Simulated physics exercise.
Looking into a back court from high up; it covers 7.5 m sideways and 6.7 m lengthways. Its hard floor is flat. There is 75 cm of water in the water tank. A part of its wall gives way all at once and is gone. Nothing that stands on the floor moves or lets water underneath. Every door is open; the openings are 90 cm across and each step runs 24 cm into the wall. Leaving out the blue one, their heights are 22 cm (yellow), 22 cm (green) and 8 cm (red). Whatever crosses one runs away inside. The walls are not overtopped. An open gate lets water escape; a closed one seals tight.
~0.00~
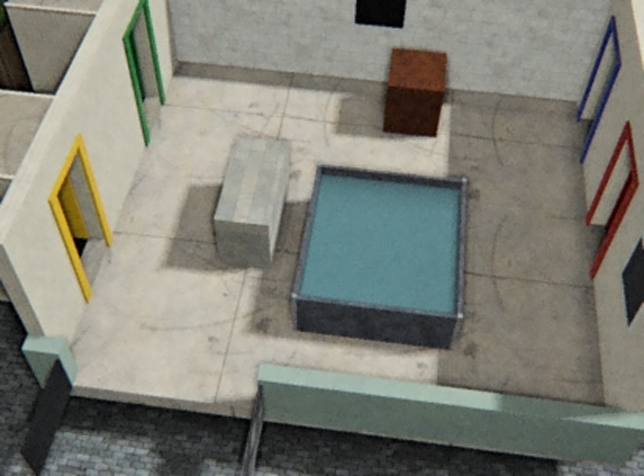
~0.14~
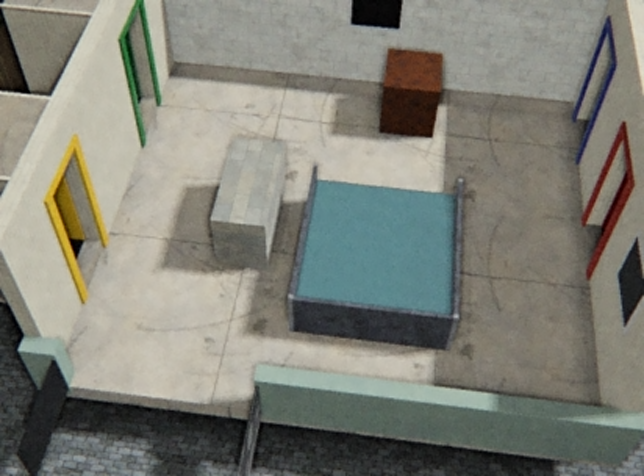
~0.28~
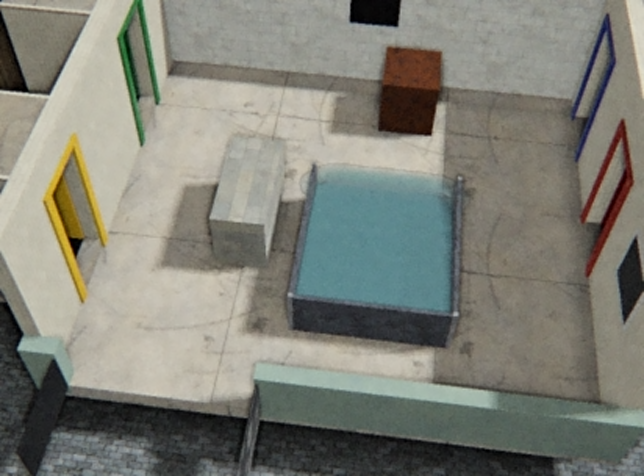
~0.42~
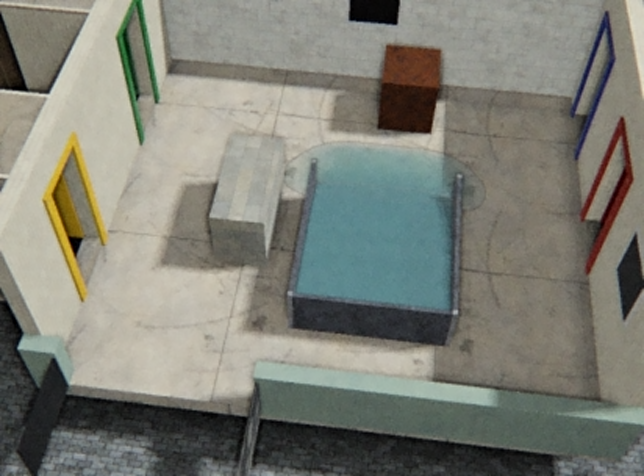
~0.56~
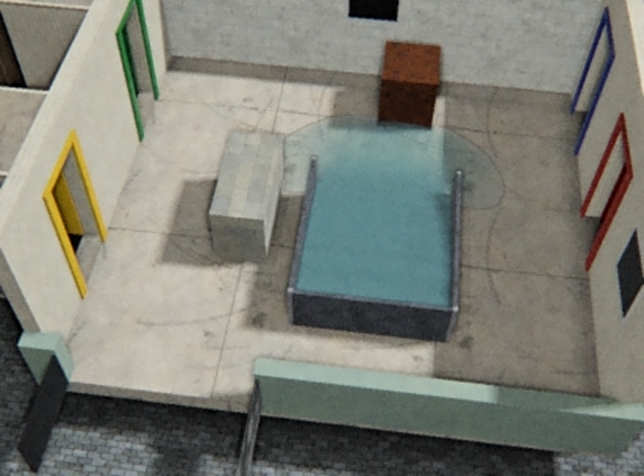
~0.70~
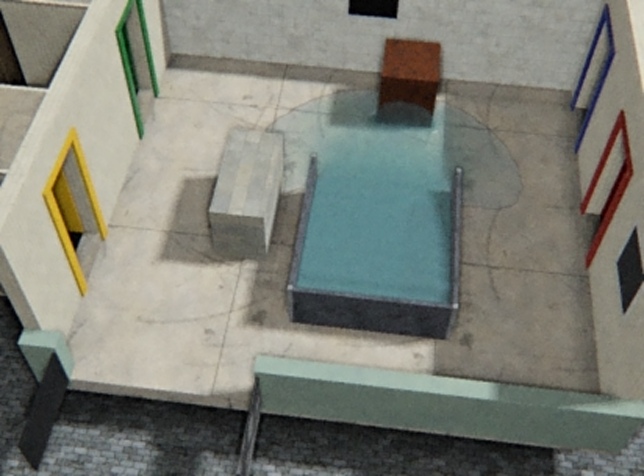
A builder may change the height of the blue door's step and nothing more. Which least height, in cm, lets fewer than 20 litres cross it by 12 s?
At least 29 cm or so.
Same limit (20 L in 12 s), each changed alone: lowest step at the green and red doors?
About 16 cm at green and 7.0 cm at red.
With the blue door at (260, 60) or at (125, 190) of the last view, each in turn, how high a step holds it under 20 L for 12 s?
About 20 and 5.0 cm.
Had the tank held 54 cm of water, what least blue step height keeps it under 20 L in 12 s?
Some 19 cm.
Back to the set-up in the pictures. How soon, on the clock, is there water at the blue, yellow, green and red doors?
Arrival: Blue 1.6 s, yellow 4.0 s, green 2.6 s, red 3.4 s.
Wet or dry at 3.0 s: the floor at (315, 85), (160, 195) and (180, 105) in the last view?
In that order: Wet, still dry, under water.
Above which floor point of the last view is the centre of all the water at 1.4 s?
At about (381, 201).
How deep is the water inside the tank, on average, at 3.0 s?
Some 19 cm.
After 1.4 s water covers 35 % of the floor, deepest (52 cm) near (394, 129); it has not reached the blue door.
After 3.0 s water covers 45 % of the floor, deepest (46 cm) near (167, 66); 31 cm at the blue door, 105 litres in over its 10 cm step.
After 12.0 s water covers 100 % of the floor, deepest (11 cm) near (92, 342); 5 cm at the blue door, 302 litres in over its 10 cm step.
At the blue door as built, the water arrived by 1.7 s and peaked near 35 cm at 2.6 s.
Run again over the same 12 s with other heights there, 39 litres in over 25.5 cm, 3 litres over 34.5 cm. The limit of 20 litres is kept from about 29 cm up.
